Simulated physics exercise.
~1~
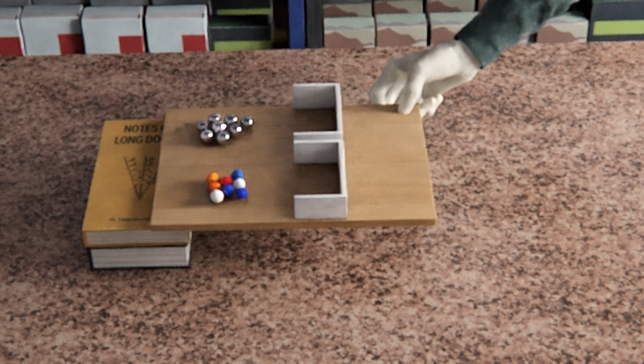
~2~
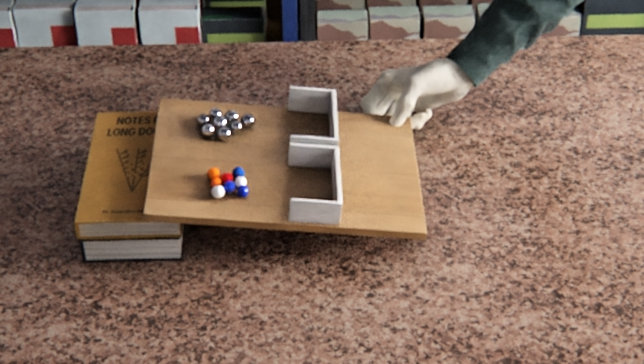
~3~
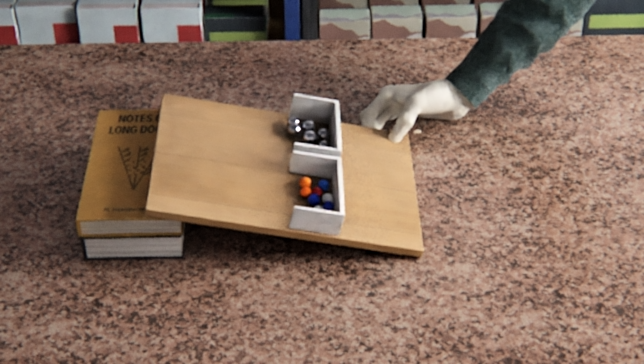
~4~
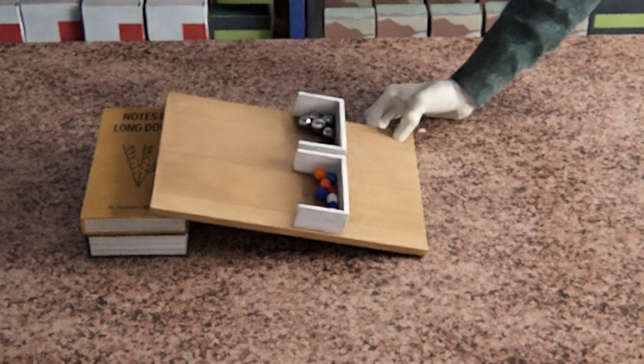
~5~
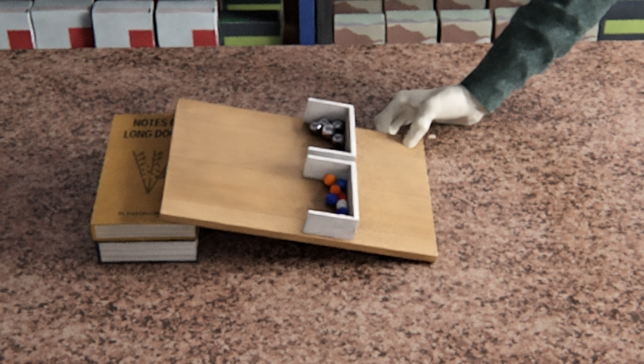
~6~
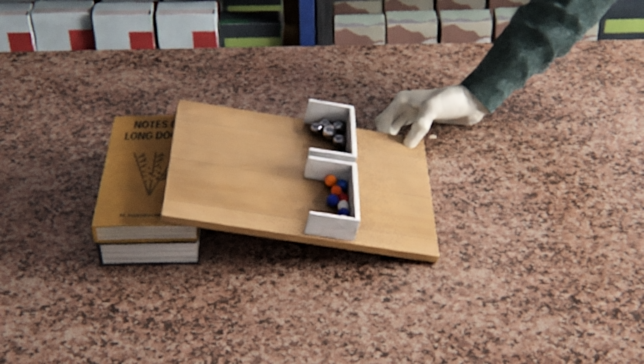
On a speckled stone counter, a pale hand lowered the right end of a wooden board propped on books, and silvery balls at the back and colourful ones at the front rolled right, ending up gathered against their white barriers.
